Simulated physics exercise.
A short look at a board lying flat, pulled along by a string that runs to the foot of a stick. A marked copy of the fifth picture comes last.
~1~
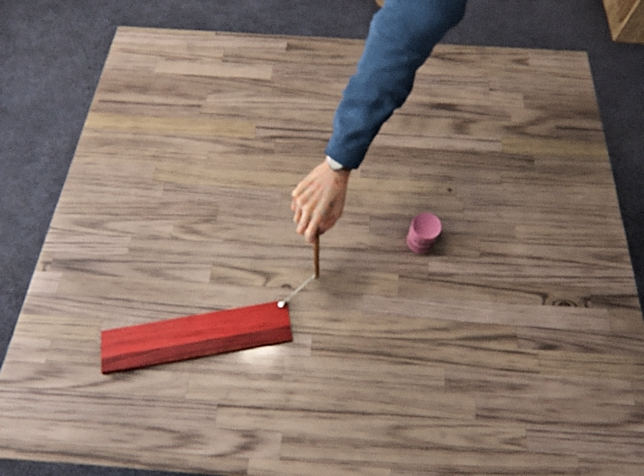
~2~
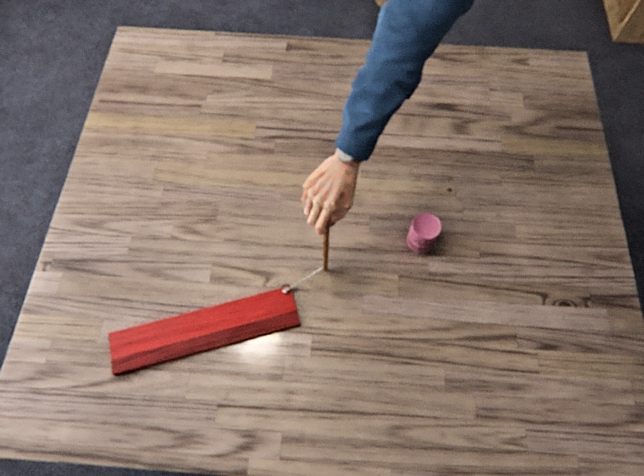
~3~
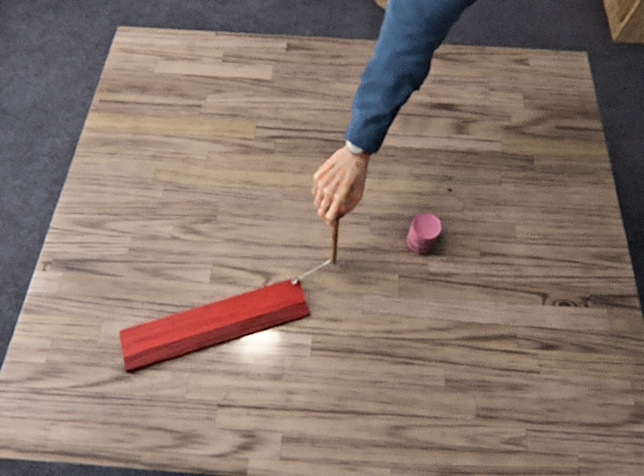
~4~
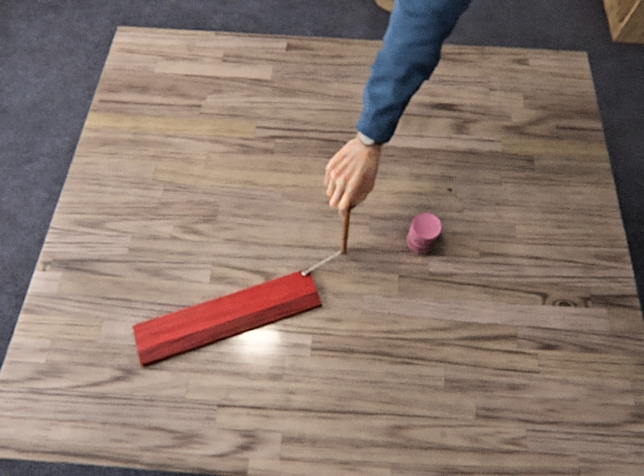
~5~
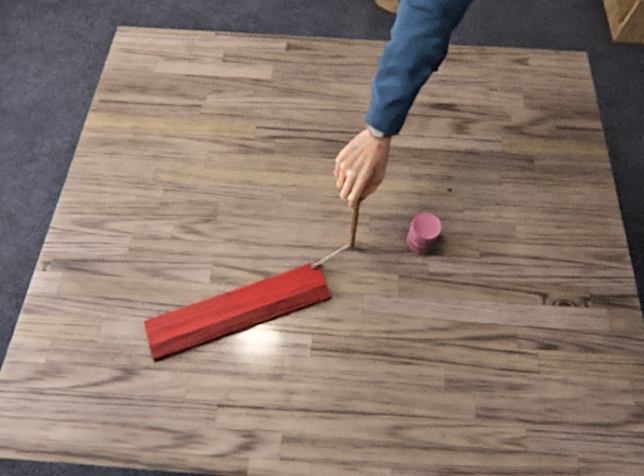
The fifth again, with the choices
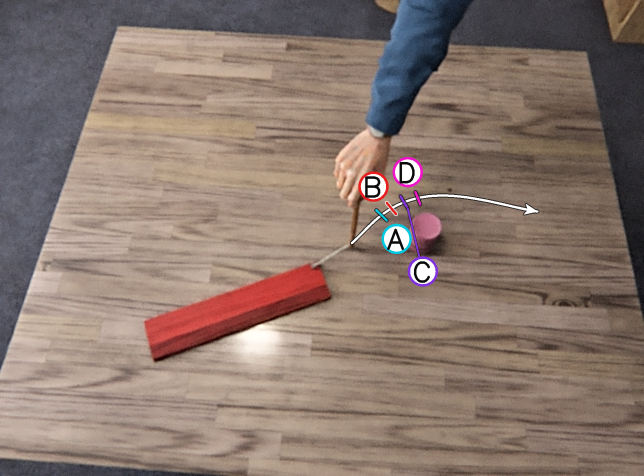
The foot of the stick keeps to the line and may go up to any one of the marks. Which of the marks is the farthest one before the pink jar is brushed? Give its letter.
The farthest safe stop is D.
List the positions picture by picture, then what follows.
In the first frame, pink jar (424, 234); red board (197, 335).
In the second frame, red board (205, 328); pink jar (424, 234).
In the third frame, red board (215, 322); pink jar (424, 234).
In the fourth frame, red board (228, 314); pink jar (424, 234).
In the fifth frame, red board (238, 308); pink jar (424, 234).
On the copy, A at (381, 215); B at (391, 208); C at (404, 202); D at (418, 198); the route from (352, 243) via (434, 196) to (537, 211).
On D. First, foot of the stick (372, 224), middle of the board (266, 291).
Then, foot of the stick (395, 207), middle of the board (292, 273).
Finally, foot of the stick (417, 199), middle of the board (315, 260); nothing has been touched.
By contrast, A is safe but short; B is safe but short; C is safe but short.
